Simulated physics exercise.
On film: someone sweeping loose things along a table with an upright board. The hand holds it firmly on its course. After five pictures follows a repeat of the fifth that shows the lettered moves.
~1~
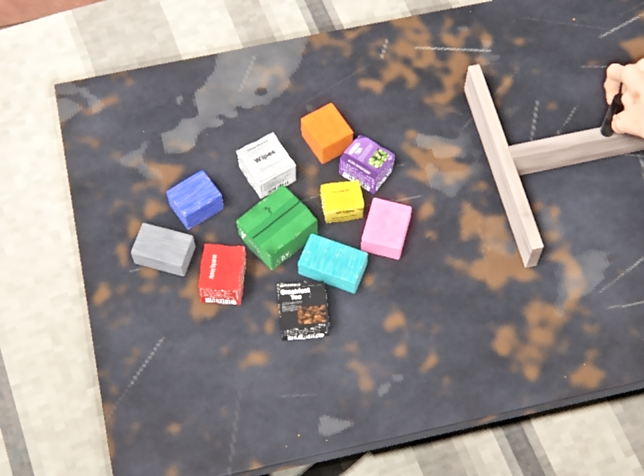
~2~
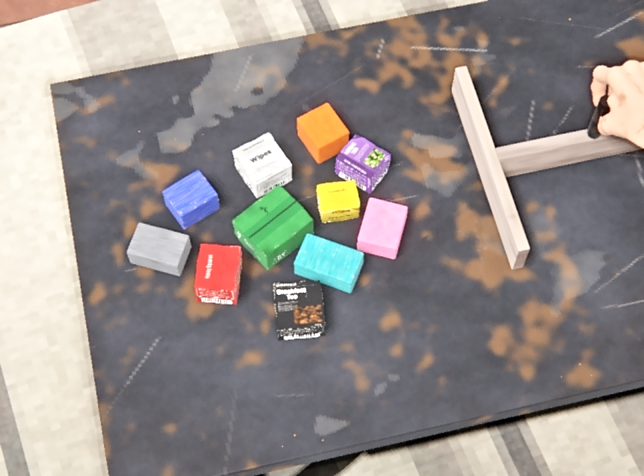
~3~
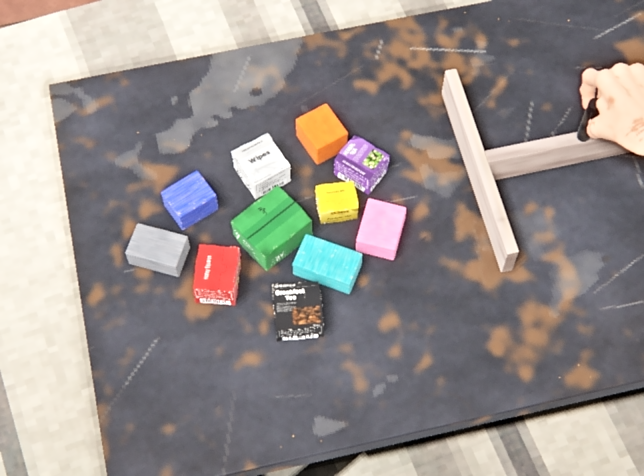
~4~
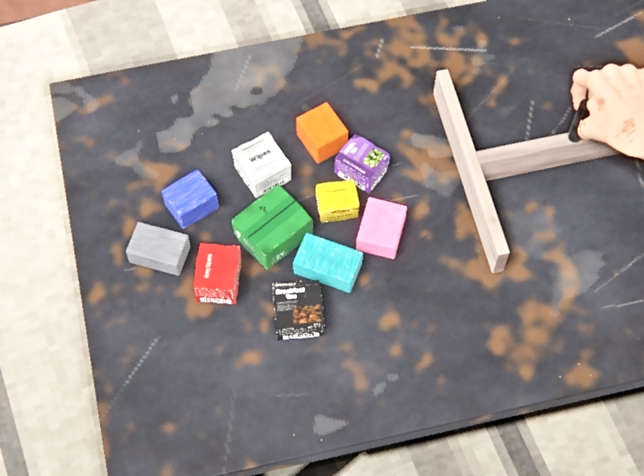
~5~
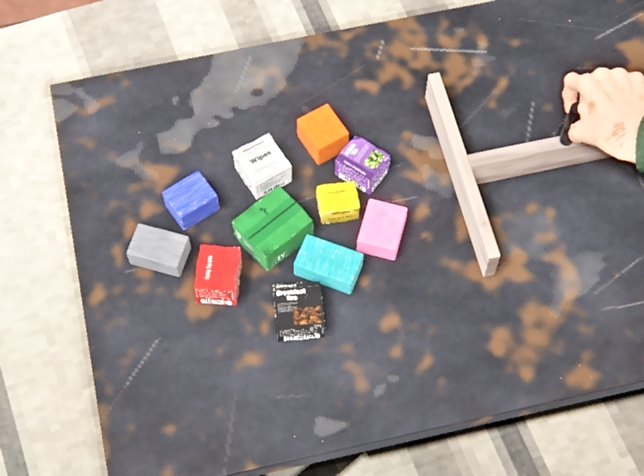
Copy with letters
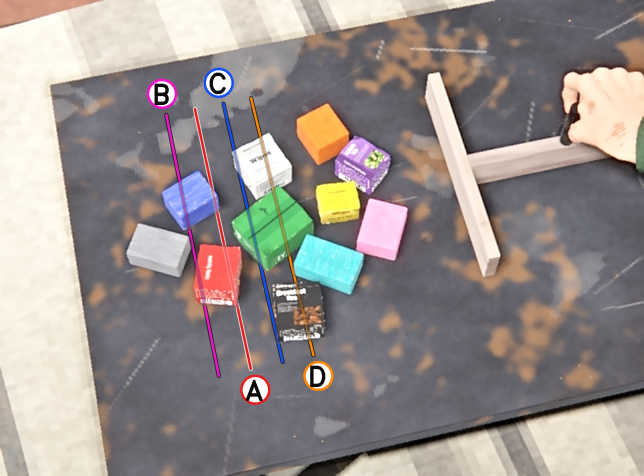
A wooden T-shaped board, gripped by a hand at the right, slid a short way left across the dark table toward a cluster of colourful blocks and small boxes, which stayed put, untouched.
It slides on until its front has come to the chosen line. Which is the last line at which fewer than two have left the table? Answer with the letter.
It should halt at B.
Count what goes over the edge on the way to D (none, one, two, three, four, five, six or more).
By then, none.
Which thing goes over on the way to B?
The grey block.
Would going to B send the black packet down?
No.
On the marked copy, A at (221, 232); B at (191, 238); C at (251, 225); D at (280, 220).
Taking B. A third of the way, board (368, 181); orange block (315, 131); black packet (292, 317).
Two thirds of the way, board (270, 201); grey block (138, 252); red packet (179, 314).
When it is over, board (192, 216); grey block over the edge; blue block (91, 232); one fallen.
As for the rest, A is within the limit but short; C is within the limit but short; D is within the limit but short.
